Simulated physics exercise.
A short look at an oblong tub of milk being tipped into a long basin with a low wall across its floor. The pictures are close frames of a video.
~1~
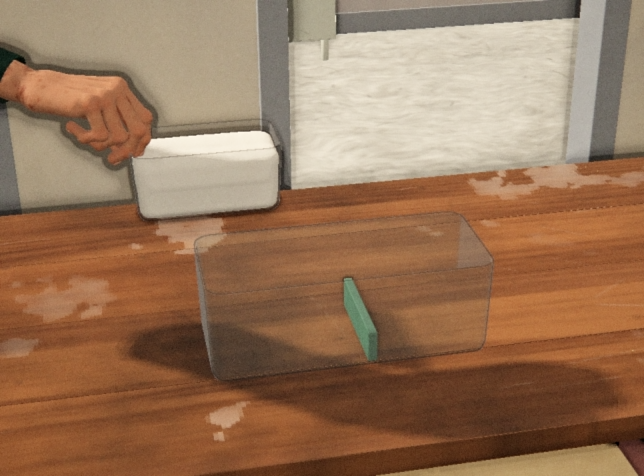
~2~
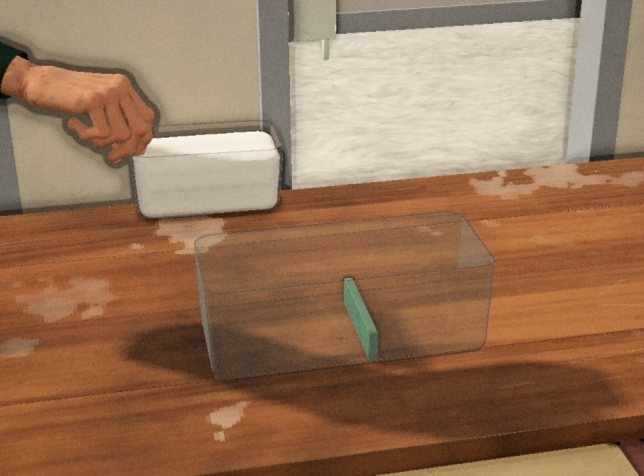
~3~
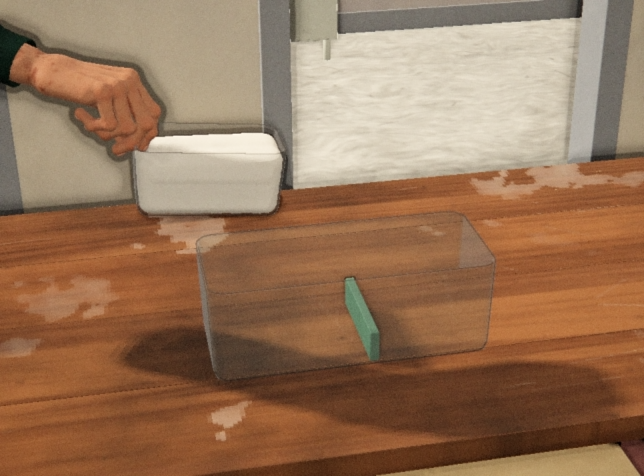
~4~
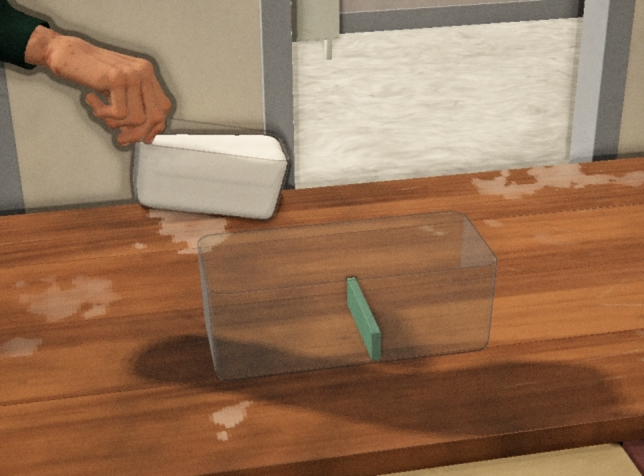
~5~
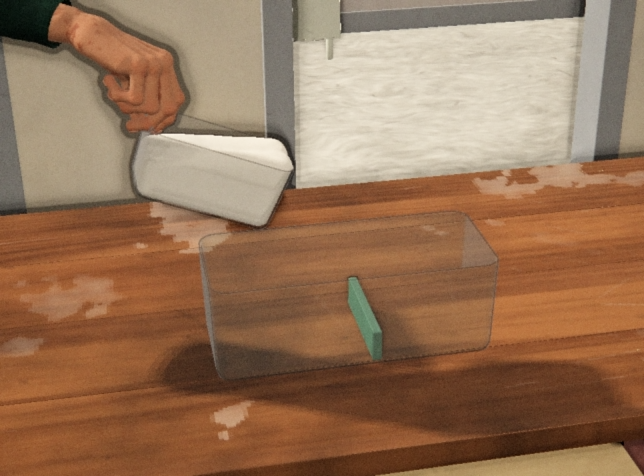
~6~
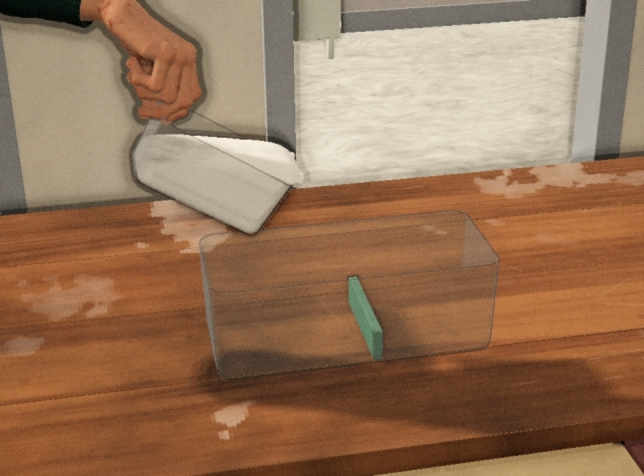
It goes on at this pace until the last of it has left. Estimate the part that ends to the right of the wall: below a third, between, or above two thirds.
It comes to under a third.
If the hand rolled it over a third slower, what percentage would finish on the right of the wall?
Near 15 %.
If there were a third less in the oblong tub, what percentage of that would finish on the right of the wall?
It comes to 10 per cent or so.
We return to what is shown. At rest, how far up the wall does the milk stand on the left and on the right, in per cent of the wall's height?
Left about 60, right about 20.
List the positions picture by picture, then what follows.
The first picture shows tilt 0°; pouring edge (276, 134); surface from (132, 154) to (274, 142); the long basin's rim runs from (200, 266) to (477, 238); the wall's top is at (360, 306).
The second picture shows tilt 1°; pouring edge (277, 136); surface from (133, 153) to (275, 143).
The third picture shows tilt 6°; pouring edge (281, 141); surface from (136, 151) to (278, 145).
The fourth picture shows tilt 13°; pouring edge (285, 149); surface from (139, 149) to (282, 147).
The fifth picture shows tilt 22°; pouring edge (288, 160); surface from (140, 151) to (285, 154); 2 per cent is over the edge.
The sixth picture shows tilt 33°; pouring edge (288, 174); surface from (142, 147) to (277, 161); 7 per cent is over the edge.
A moment on, the tilt is 96° and 18 per cent is still to pour, 49 is left of the wall and 1 right of it.
Next, the tilt is 106° and 2 per cent is still to pour, 83 is left of the wall and 6 right of it.
Then the tilt is 106° and 0 per cent is still to pour, 76 is left of the wall and 18 right of it.
Later the tilt is 106° and 0 per cent is still to pour, 76 is left of the wall and 18 right of it.
At rest 76 per cent lies left of the wall, 19 right of it and 5 outside.
